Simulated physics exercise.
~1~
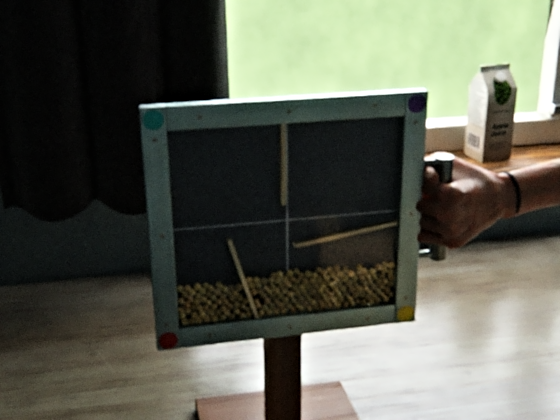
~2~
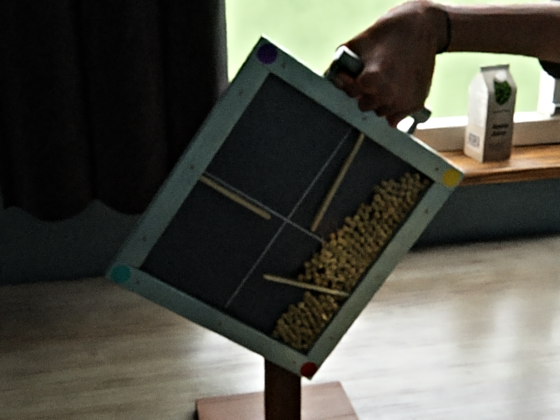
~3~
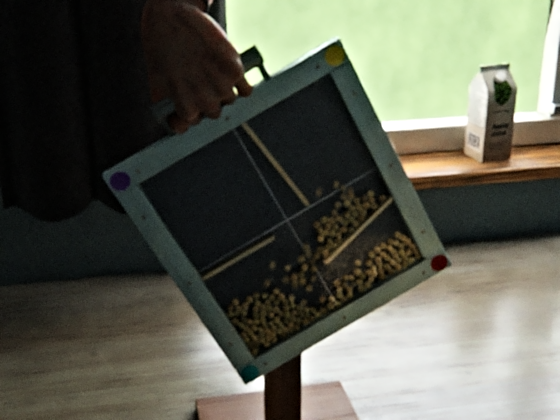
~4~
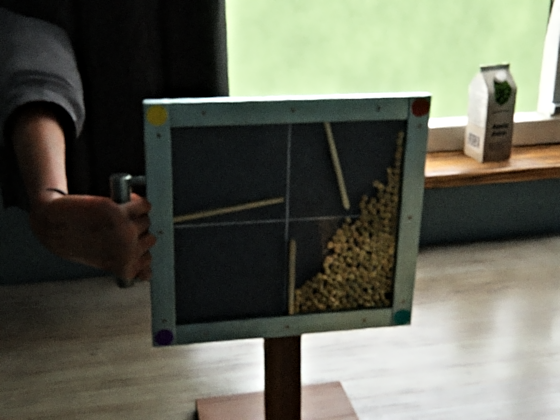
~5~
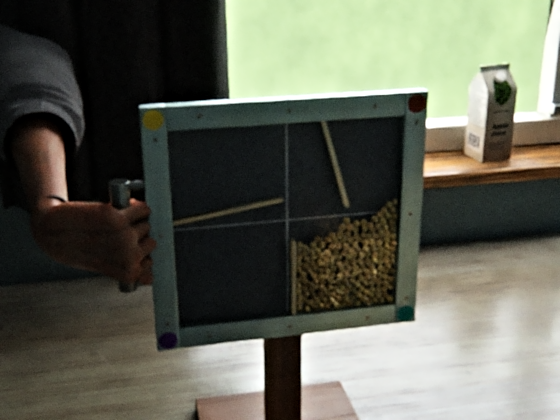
The video shows a hand turning a framed, clear-fronted box of pale beads on a stand counterclockwise through half a turn, the beads tumbling past the stick-like dividers inside, until it stops upright and they settle in the lower-right quarter, by the turquoise dot.
